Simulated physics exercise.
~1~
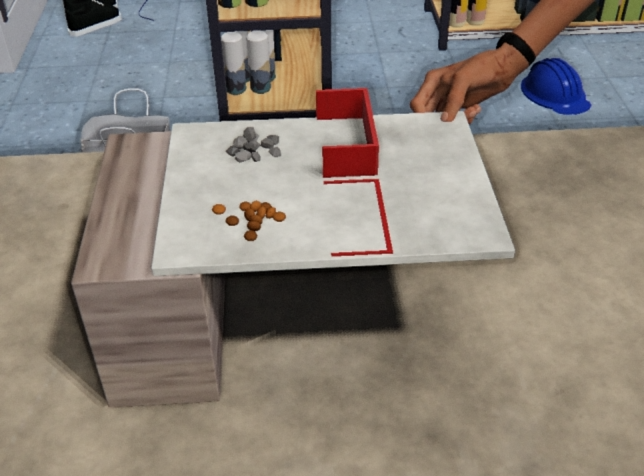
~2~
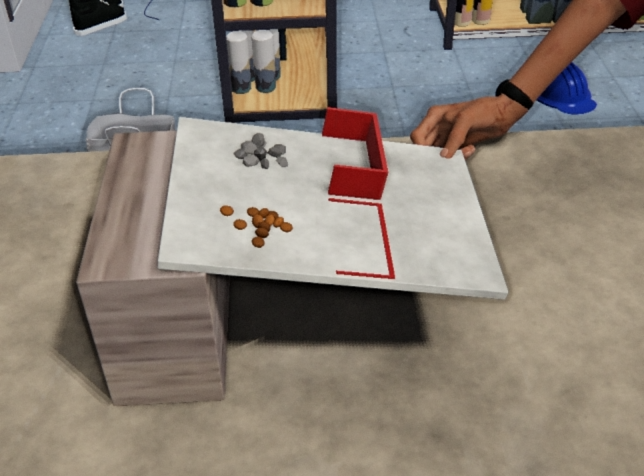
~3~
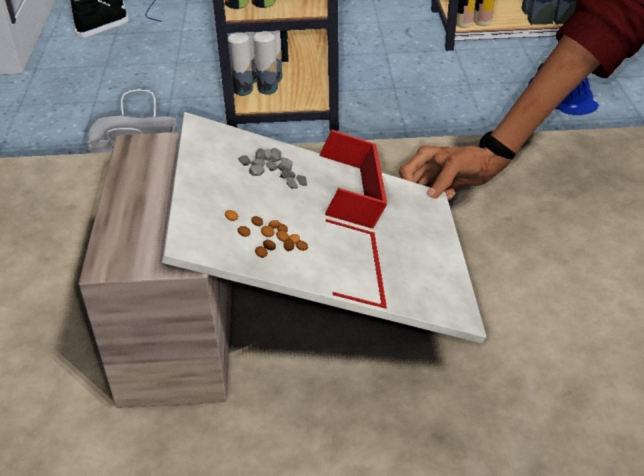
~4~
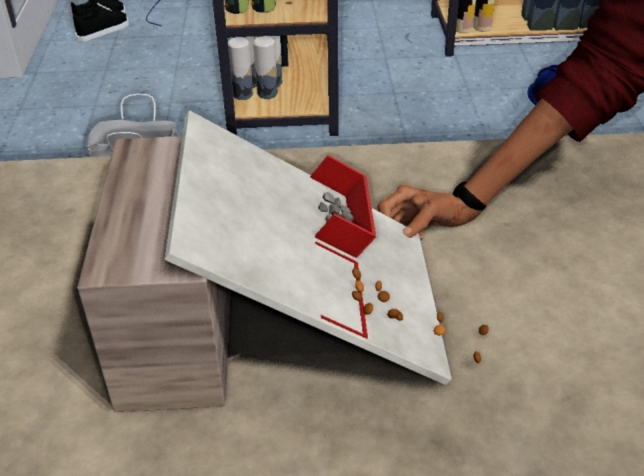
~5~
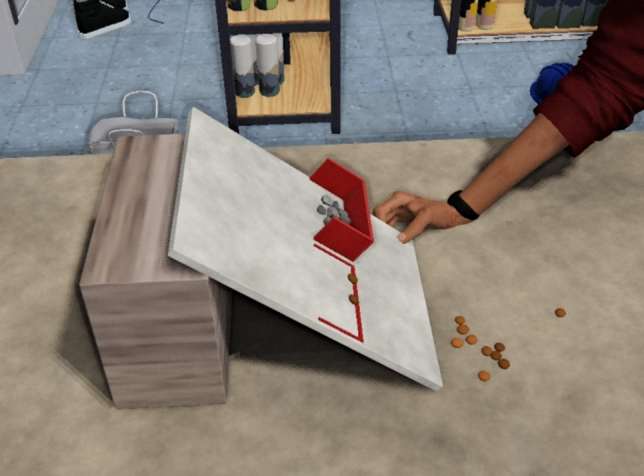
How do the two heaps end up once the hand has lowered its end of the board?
Most of the nearer orange-brown pieces go over the low red strip and off the board, with only a couple left at the strip. The grey stones at the back stay gathered against the tall red fence.
